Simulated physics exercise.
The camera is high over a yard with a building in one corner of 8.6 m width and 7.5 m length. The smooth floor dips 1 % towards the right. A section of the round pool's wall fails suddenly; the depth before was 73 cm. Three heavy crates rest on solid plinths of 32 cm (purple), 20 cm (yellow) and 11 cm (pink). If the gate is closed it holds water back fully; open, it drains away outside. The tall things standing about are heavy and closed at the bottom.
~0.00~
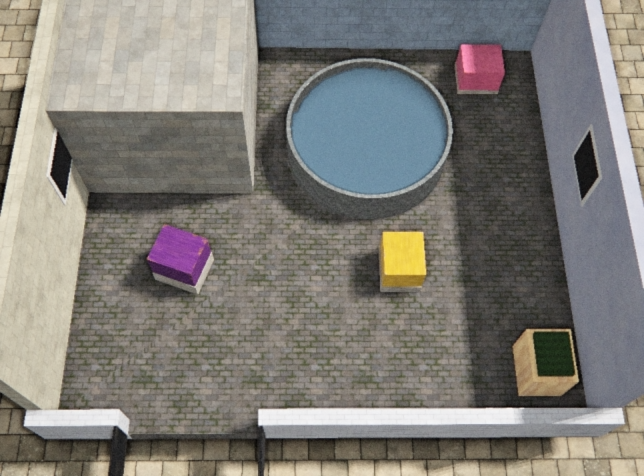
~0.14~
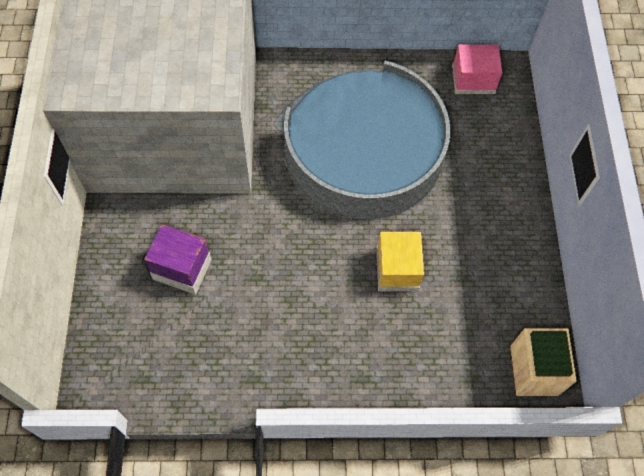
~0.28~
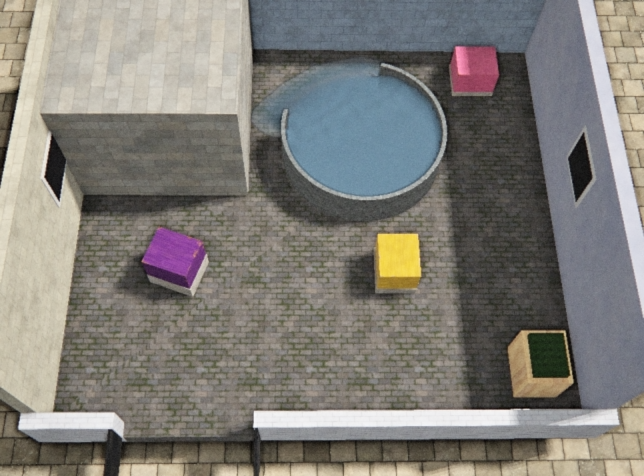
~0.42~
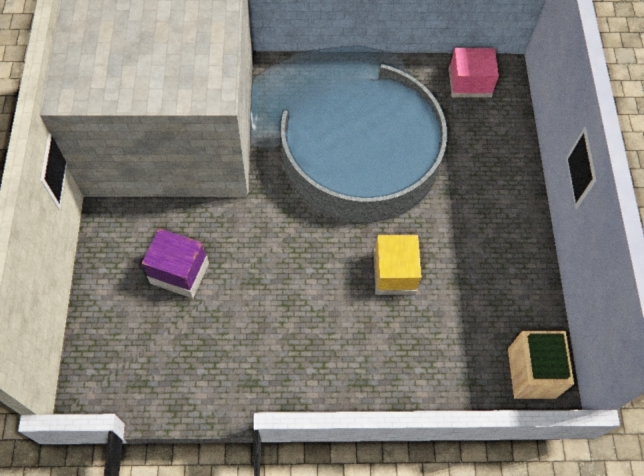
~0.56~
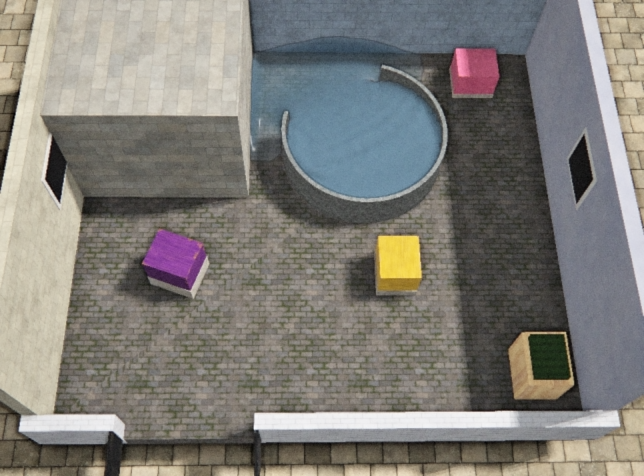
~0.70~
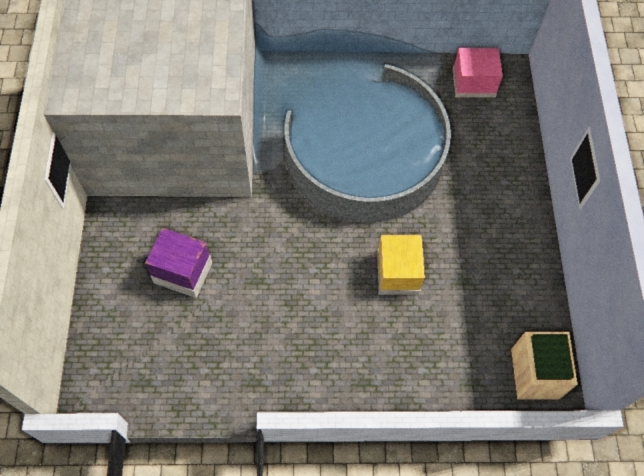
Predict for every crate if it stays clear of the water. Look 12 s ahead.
The purple crate escapes dry; the yellow crate escapes dry; the pink crate is wetted.
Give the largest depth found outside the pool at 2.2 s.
About 55 cm.
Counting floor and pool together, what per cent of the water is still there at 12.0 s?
About 92 per cent.
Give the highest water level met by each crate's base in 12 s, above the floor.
Peaks in cm: Purple 5, yellow 15, pink 41.
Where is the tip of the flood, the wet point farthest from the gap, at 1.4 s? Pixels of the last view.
At about (526, 58).
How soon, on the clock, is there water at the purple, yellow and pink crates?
Arrival: Purple 2.8 s, yellow 3.0 s, pink 0.9 s.
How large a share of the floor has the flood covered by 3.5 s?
About 60 per cent.
After 1.4 s water covers 15 % of the floor and is deepest (72 cm) near (323, 56); purple plinth not reached, yellow plinth not reached, pink plinth reached.
After 2.2 s water covers 20 % of the floor and is deepest (55 cm) near (270, 55); purple plinth not reached, yellow plinth not reached, pink plinth reached.
After 3.5 s water covers 60 % of the floor and is deepest (46 cm) near (526, 58); purple plinth reached, yellow plinth reached, pink plinth reached.
After 7.0 s water covers 80 % of the floor and is deepest (28 cm) near (269, 84); purple plinth reached, yellow plinth reached, pink plinth reached.
After 12.0 s water covers 90 % of the floor and is deepest (18 cm) near (548, 197); highest at the purple plinth 5 cm, highest at the yellow plinth 15 cm, highest at the pink plinth 41 cm.
